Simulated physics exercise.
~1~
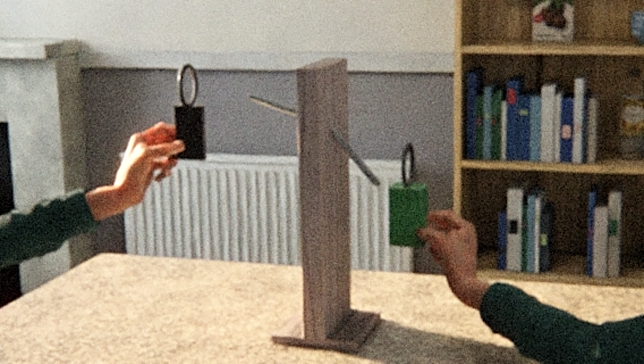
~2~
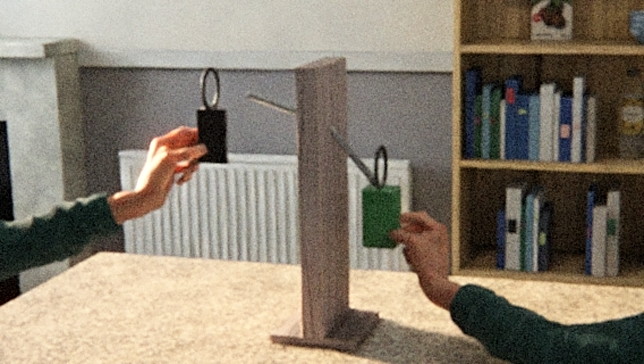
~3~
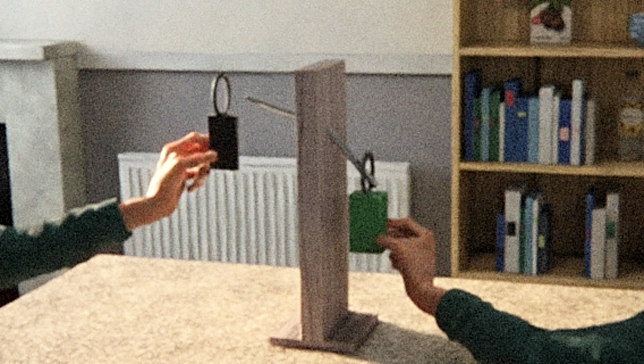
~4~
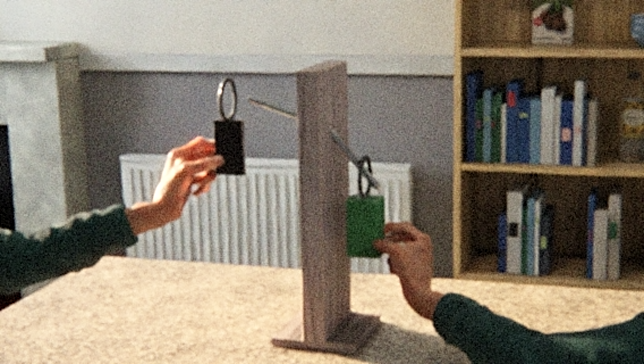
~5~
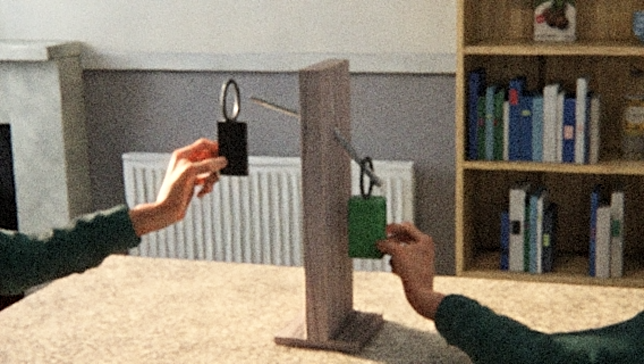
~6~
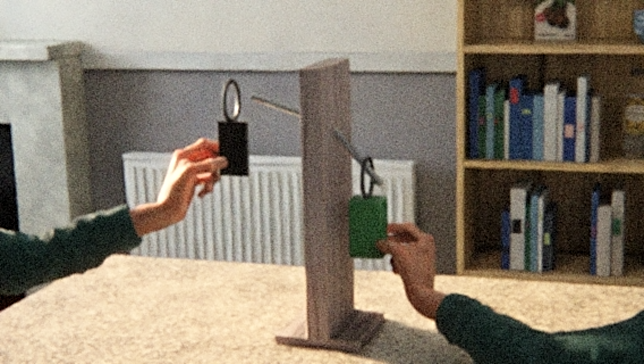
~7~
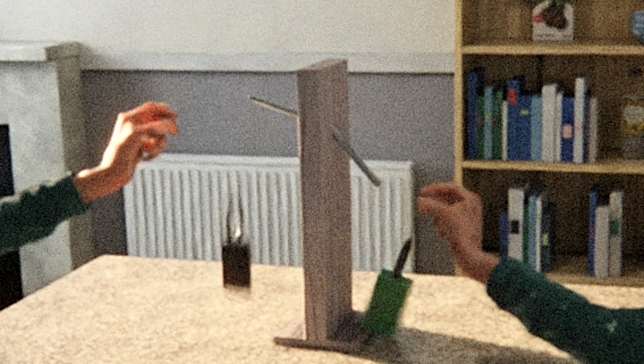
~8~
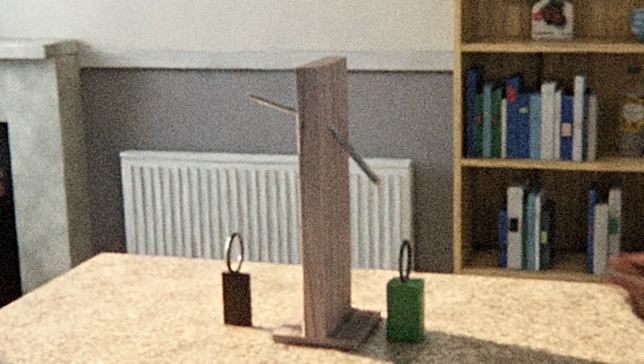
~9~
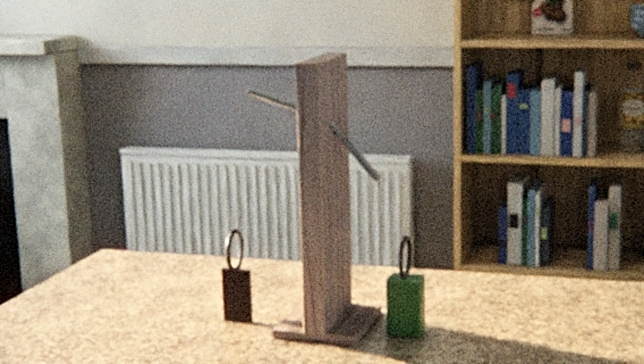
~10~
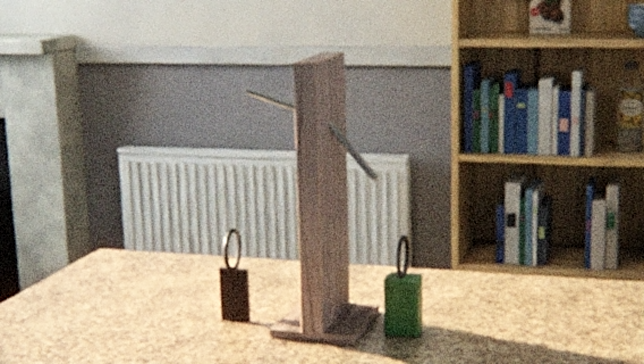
We see two hands bring a black tag and a green pouch toward the angled pegs of a wooden stand, one from each side. Both hands let go and withdraw, and the tag and pouch drop, ending upright on the tabletop on either side of the stand.
